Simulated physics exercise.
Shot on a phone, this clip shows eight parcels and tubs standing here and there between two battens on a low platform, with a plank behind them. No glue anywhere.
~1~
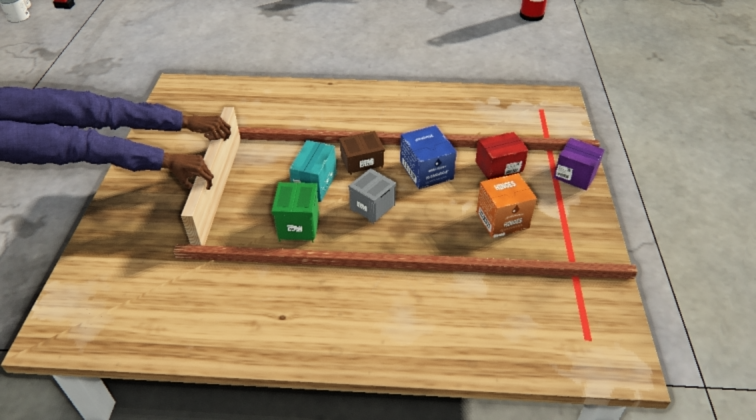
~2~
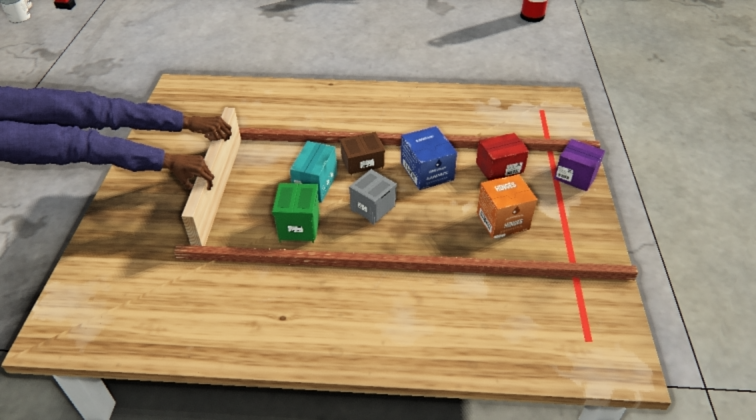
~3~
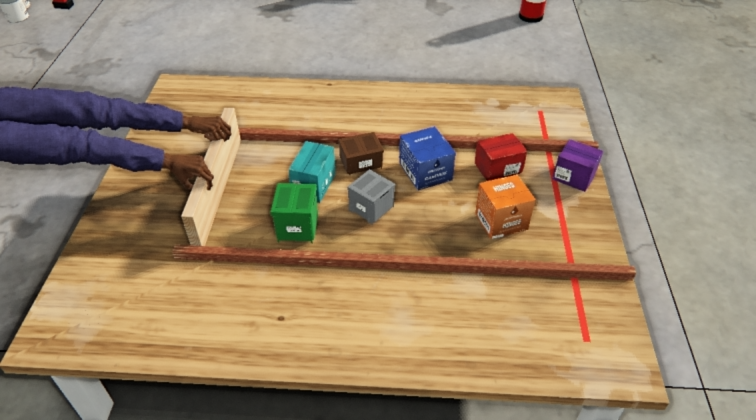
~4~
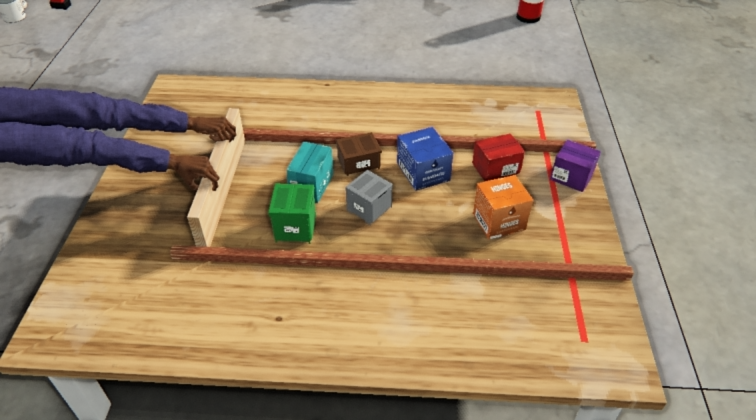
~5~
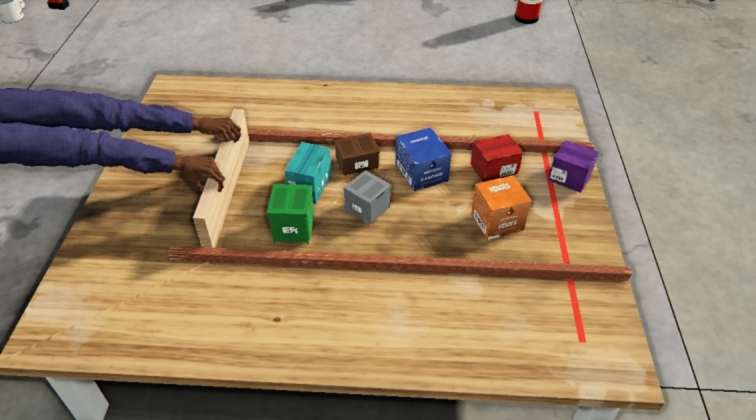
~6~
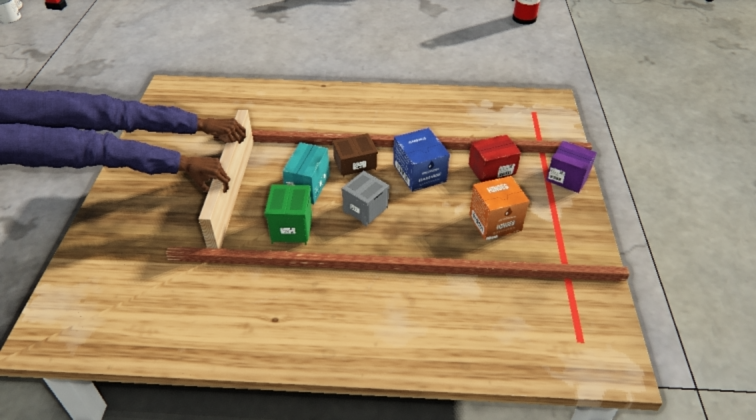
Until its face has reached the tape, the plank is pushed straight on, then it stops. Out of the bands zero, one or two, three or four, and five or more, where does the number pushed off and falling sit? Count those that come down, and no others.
It ends with three or four down.
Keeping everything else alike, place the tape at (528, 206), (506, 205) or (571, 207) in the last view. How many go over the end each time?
Counts per try, in order: 2 / 1 / 5.
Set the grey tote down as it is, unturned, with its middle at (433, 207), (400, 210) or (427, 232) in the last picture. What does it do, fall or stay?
At the three spots, the grey tote keeps its place, keeps its place and tips over.
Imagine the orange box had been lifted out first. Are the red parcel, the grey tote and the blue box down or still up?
Here's how it goes: The red parcel ends up down, the grey tote is still up there, and the blue box ends up down.
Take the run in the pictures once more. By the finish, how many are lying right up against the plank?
That makes 3.
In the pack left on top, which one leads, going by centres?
Grey tote.
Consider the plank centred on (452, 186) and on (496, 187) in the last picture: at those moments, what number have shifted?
At the first point the count is 8, at the second it's 8.
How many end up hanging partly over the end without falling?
My count gives 1.
Soon after, none off yet; purple parcel at rest near (571, 167); red parcel at rest near (494, 159); orange box at rest near (498, 208).
Then, none off yet; purple parcel moved a little near (579, 167); red parcel moved about its own width near (536, 164); orange box moved about its own width near (532, 214).
By the end, the number that fall off is three or four; fallen, blue box, orange box, red parcel and purple parcel.
